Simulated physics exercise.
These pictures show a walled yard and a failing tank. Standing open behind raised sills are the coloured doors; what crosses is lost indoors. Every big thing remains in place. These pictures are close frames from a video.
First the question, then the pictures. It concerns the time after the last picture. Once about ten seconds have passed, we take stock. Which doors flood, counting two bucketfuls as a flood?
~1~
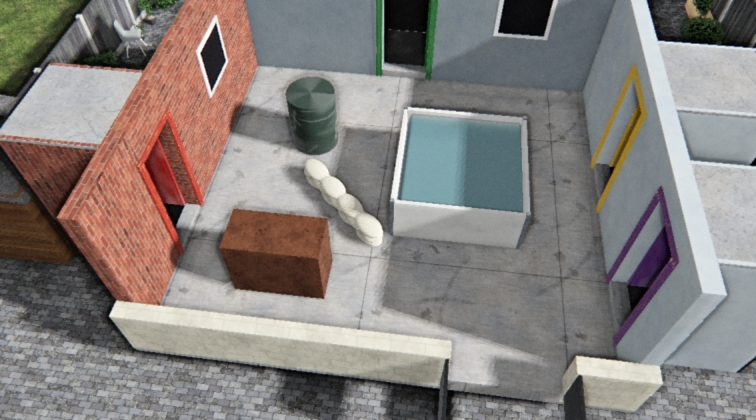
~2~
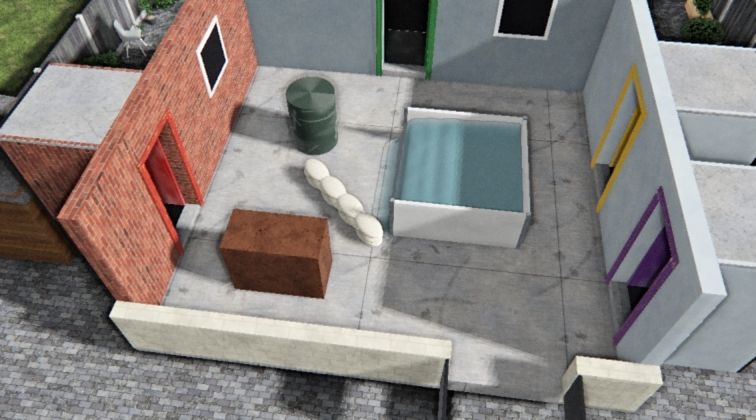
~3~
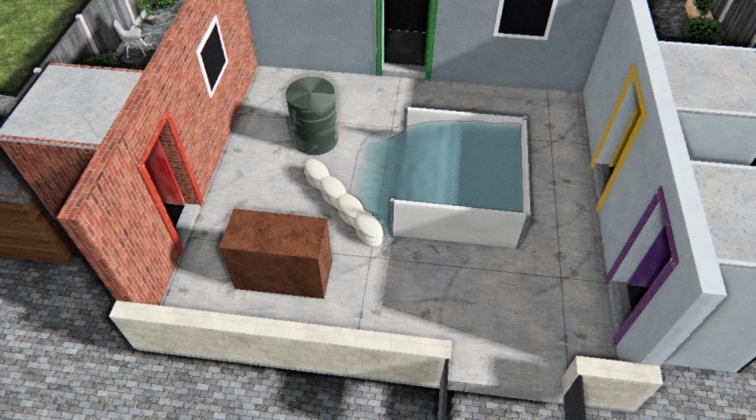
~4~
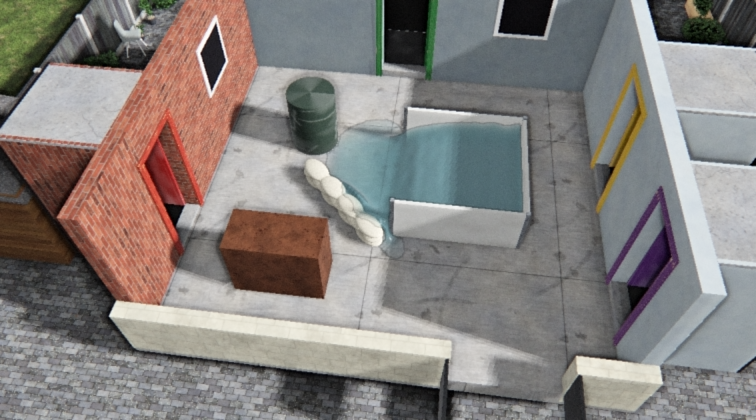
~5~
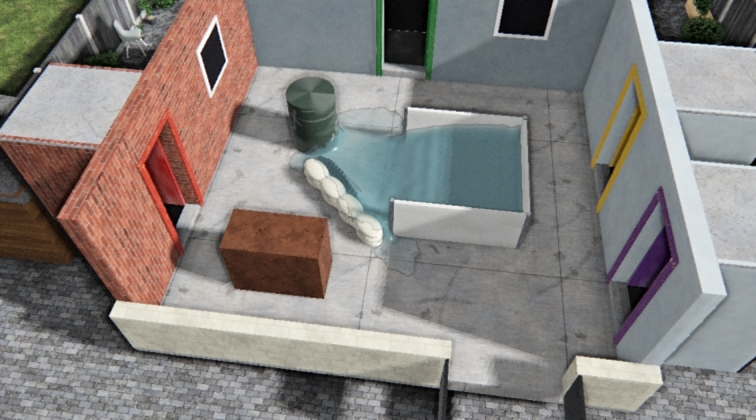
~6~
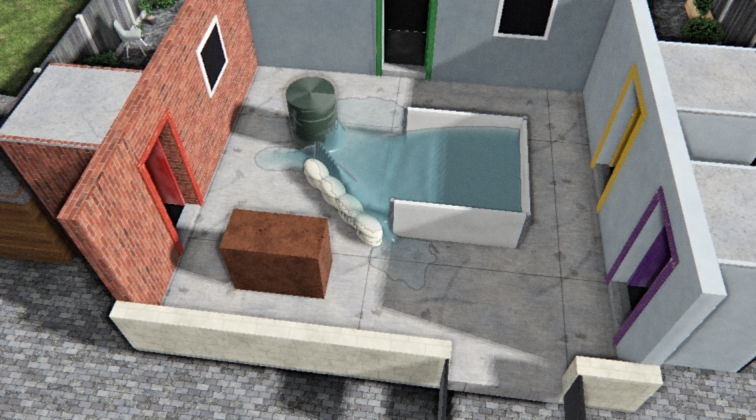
The purple door holds up fine I think; the green door gets overrun I think; the red door gets overrun I think; the yellow door holds up fine I think.
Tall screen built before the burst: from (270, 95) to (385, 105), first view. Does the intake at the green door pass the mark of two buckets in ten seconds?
Well, green does not reach it.
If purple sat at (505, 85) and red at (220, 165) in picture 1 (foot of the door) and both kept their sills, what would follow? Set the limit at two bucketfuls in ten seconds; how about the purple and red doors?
Short version: The purple door stays within the limit and the red door tops the limit.
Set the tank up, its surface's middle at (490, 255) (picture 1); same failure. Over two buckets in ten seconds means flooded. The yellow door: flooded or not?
The yellow door falls short.
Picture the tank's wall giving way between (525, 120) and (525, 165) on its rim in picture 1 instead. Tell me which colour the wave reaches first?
The yellow one is first in line.
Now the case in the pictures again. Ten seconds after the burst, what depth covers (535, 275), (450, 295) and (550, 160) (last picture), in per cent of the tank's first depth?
12, 6 and 8 in a hundred, in turn.
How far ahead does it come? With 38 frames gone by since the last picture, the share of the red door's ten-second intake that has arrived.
About 60 per cent.
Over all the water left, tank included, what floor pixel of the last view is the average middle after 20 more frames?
At roughly (362, 158).
A moment on, water covers 35 % of the floor; the purple door not reached, the green door not reached, the red door not reached, the yellow door not reached.
Next, water covers 50 % of the floor; the purple door not reached, the green door under two buckets in, the red door under two buckets in, the yellow door not reached.
Then, water covers 60 % of the floor; the purple door not reached, the green door over two buckets in, the red door over two buckets in, the yellow door not reached.
Later, water covers 90 % of the floor; the purple door wet at the sill, nothing in, the green door far over two buckets in, the red door over two buckets in, the yellow door wet at the sill, nothing in.
In the end, water covers 95 % of the floor; the purple door wet at the sill, nothing in, the green door far over two buckets in, the red door over two buckets in, the yellow door wet at the sill, nothing in.
